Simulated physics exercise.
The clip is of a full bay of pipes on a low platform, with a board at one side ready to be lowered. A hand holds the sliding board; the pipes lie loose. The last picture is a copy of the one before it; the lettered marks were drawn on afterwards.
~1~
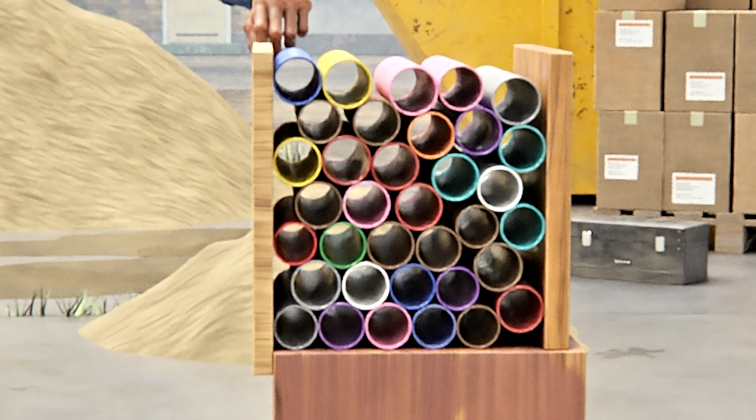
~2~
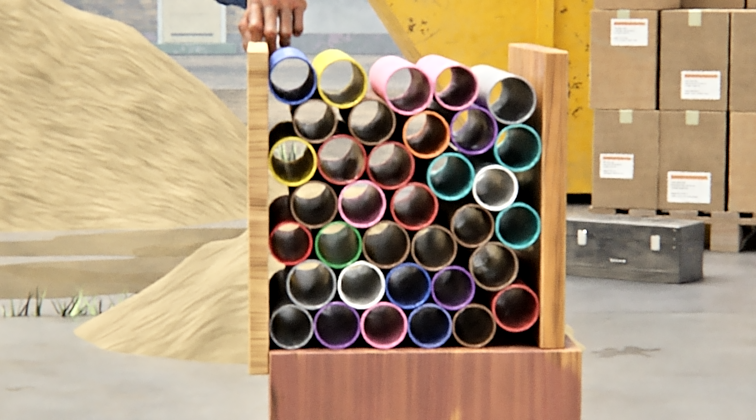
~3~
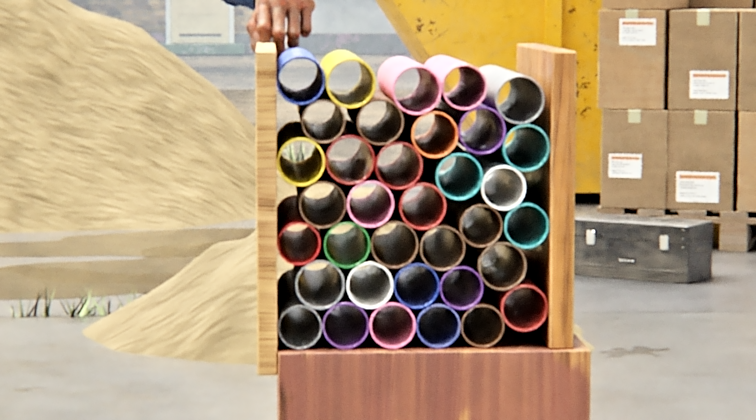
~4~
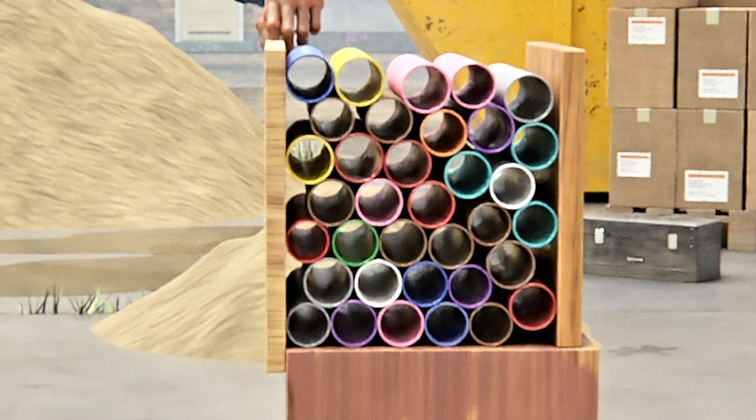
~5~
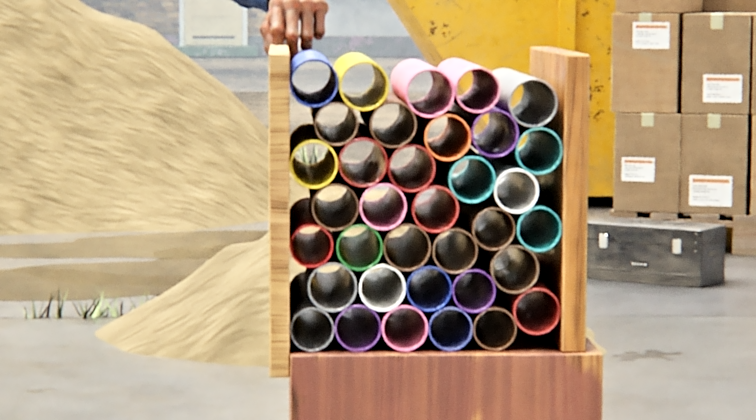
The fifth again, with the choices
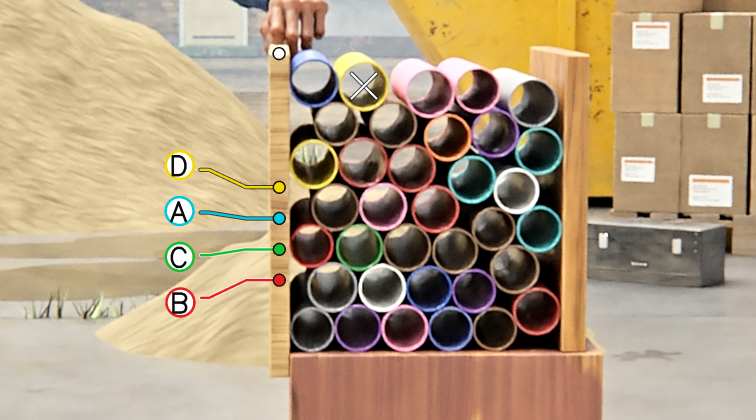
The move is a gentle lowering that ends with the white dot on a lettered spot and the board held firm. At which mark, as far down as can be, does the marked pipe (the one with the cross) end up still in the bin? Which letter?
The last mark within the limit is D.
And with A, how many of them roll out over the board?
At A the number is four.
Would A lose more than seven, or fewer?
Fewer than seven.
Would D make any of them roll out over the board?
Yes, at D.
On the marked copy, A at (279, 218); B at (279, 281); C at (279, 249); D at (279, 187); the cross at (364, 86); the white dot at (279, 53).
Taking D. A third of the way, top of the board (289, 118).
Two thirds of the way, top of the board (289, 186).
When it is over, top of the board (289, 186), one out over the board, the crossed one still inside.
As for the rest, A lets the crossed one out; B lets the crossed one out; C lets the crossed one out.
